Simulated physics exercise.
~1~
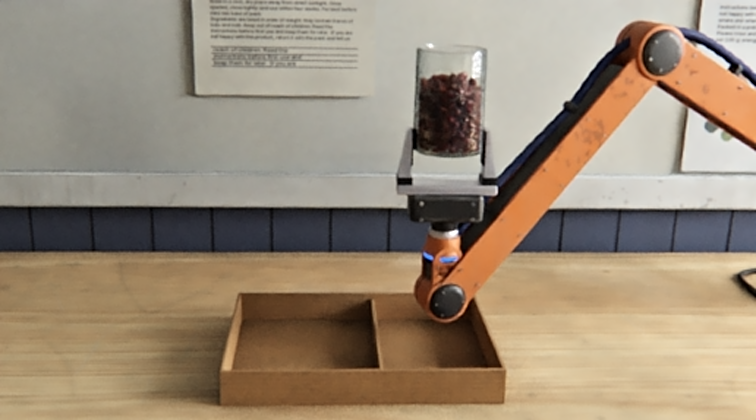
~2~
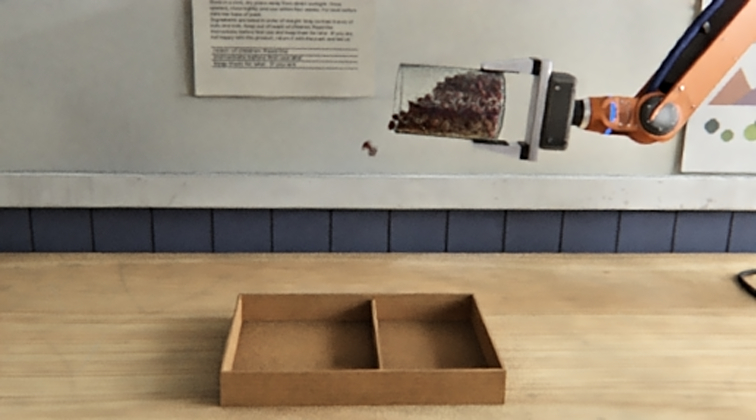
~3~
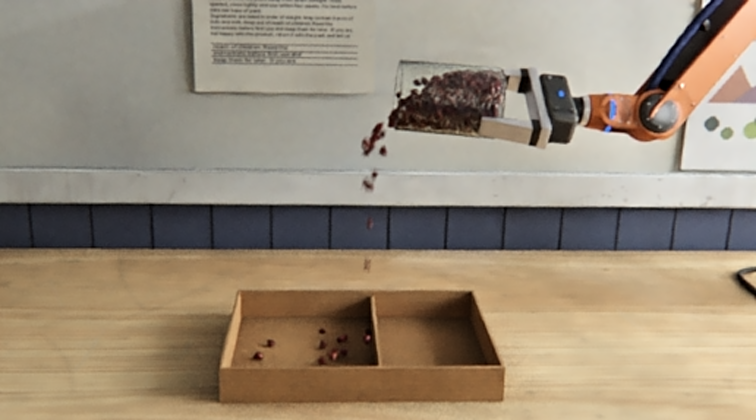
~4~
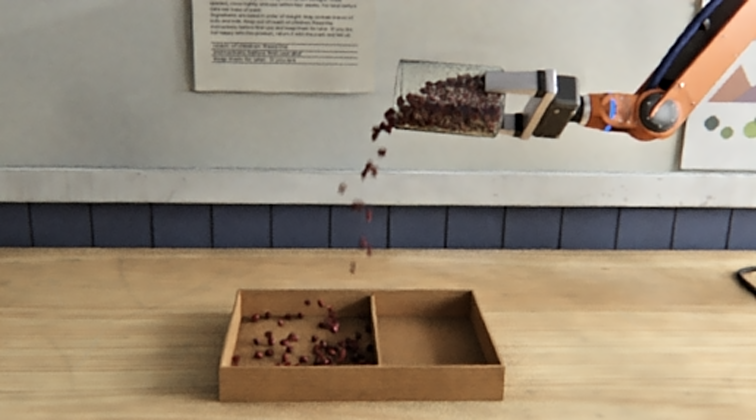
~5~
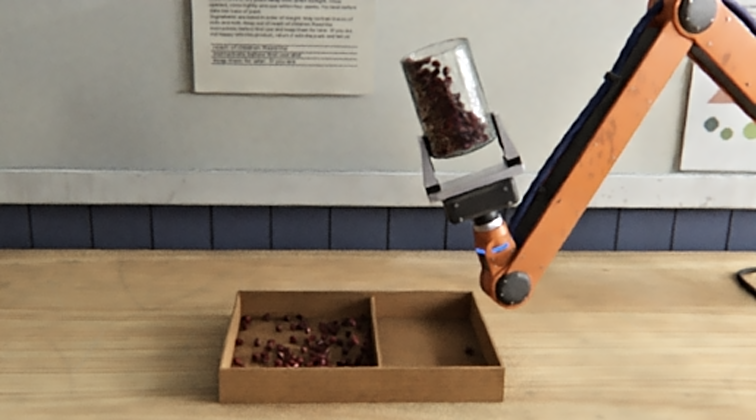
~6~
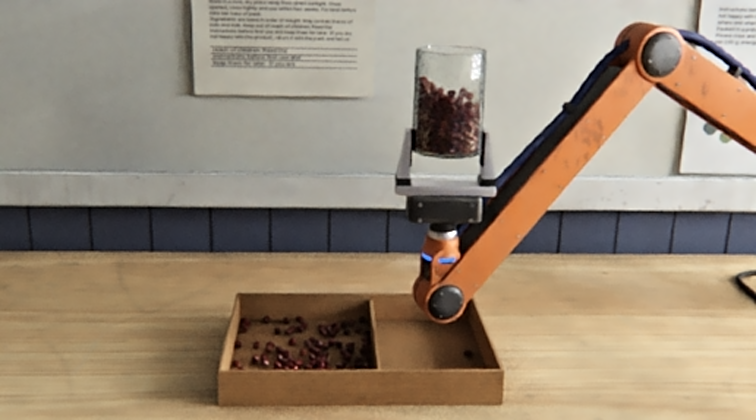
An orange robot arm lifted a clear beaker of dark red beans up and to the right, tipped it sideways and spilled some into the left part of a divided tray, then turned it upright again, with plenty still inside and one bean on the right.
